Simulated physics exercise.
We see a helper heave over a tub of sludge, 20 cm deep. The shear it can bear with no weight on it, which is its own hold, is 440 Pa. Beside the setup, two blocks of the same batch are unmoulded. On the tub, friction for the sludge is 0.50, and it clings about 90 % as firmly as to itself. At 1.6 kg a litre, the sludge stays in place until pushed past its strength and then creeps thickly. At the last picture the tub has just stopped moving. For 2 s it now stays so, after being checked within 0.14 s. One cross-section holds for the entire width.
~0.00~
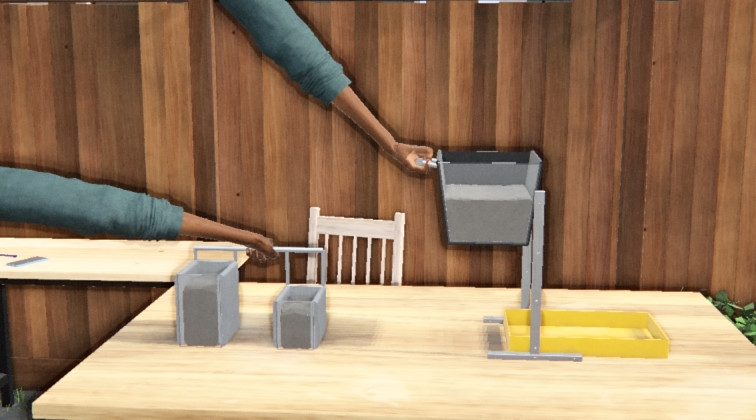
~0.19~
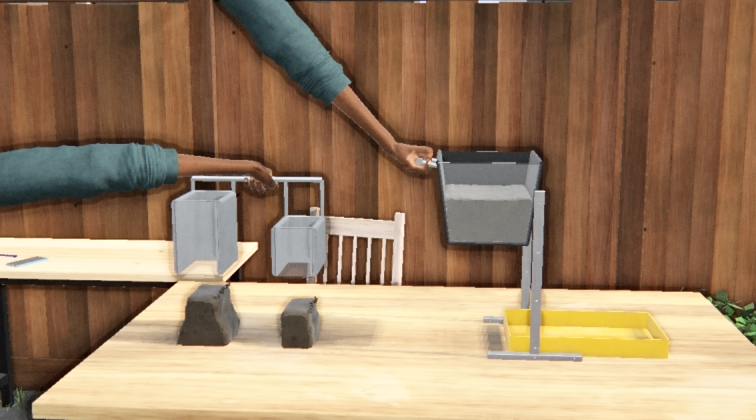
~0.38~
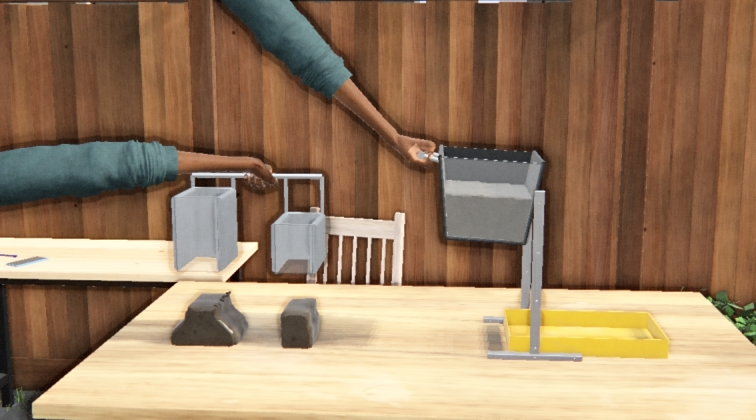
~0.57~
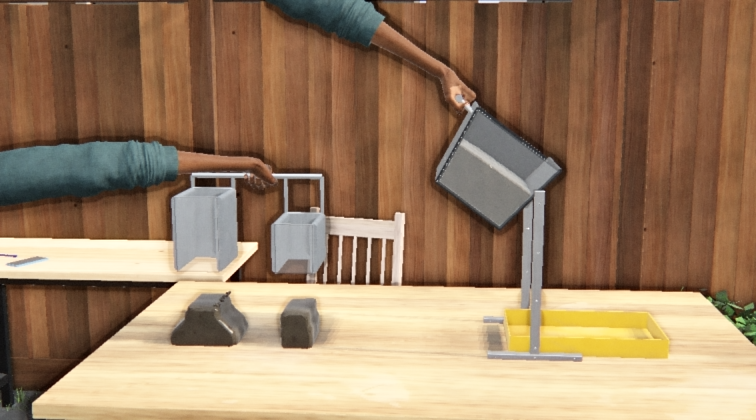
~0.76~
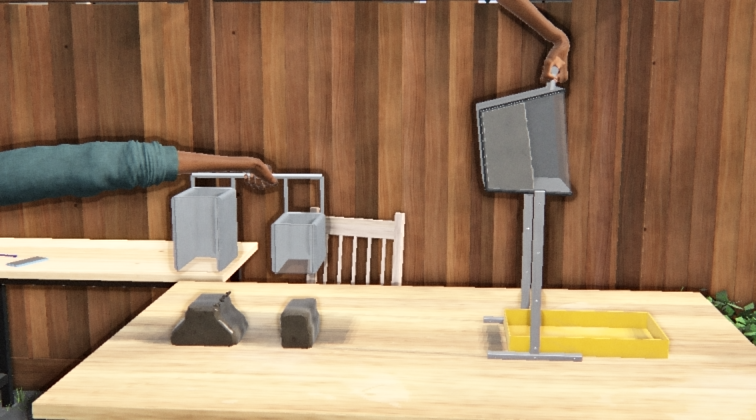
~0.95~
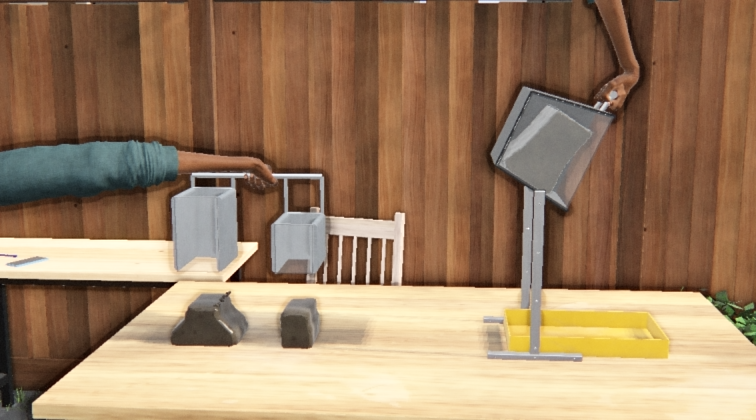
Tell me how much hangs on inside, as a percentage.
Near 0 %.
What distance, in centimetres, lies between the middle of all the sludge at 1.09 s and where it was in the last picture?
15 cm.
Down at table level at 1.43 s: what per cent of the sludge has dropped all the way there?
About 100 %.
After 1.09 s, the tub is at 114 degrees and holds 40 %.
After 1.26 s, the tub is at 114 degrees and holds 0 %.
After 1.43 s, the tub is at 114 degrees and holds 0 %.
After 1.60 s, the tub is at 114 degrees and holds 0 %.
After 2.95 s, the tub is at 114 degrees and holds 0 %.
